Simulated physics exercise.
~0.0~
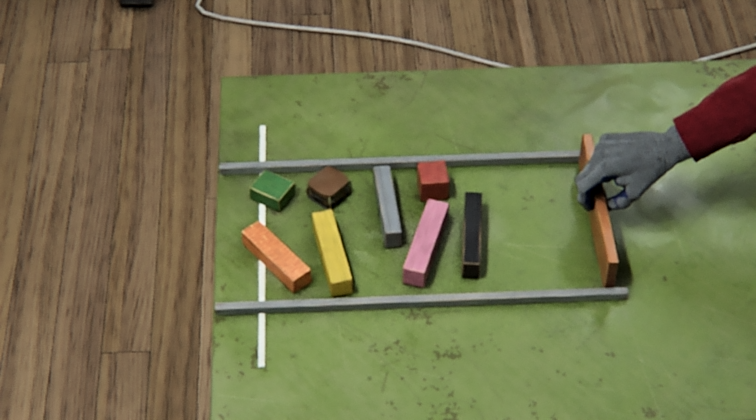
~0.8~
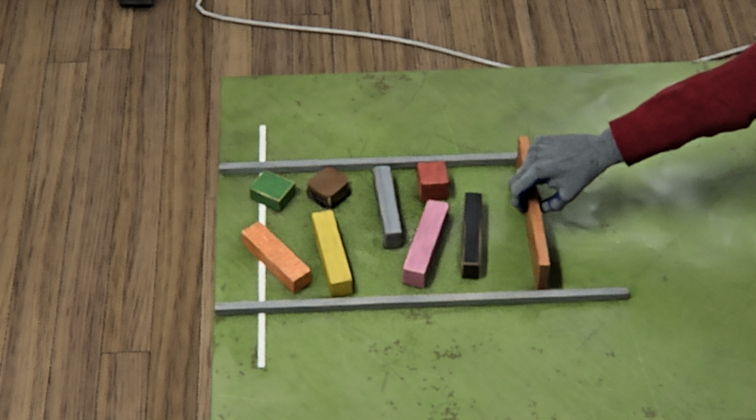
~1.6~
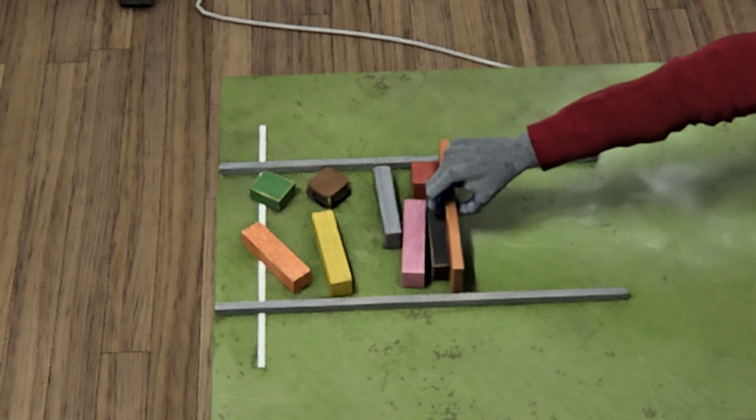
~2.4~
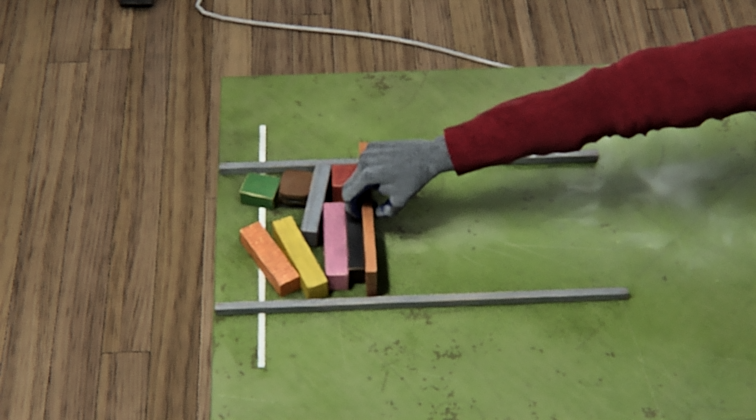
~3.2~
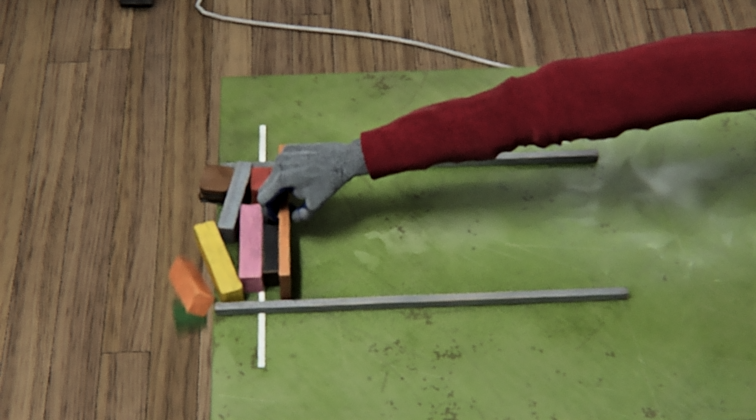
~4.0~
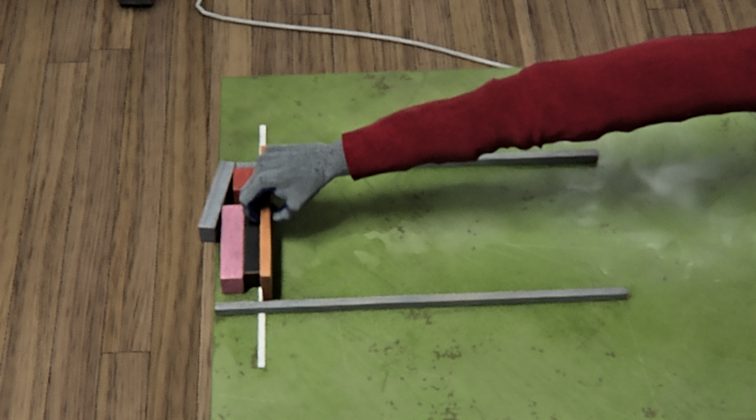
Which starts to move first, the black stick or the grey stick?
The black stick starts to move first, pushed left by the board while the grey stick is still in place. The grey stick only shifts later, as the sweep continues.
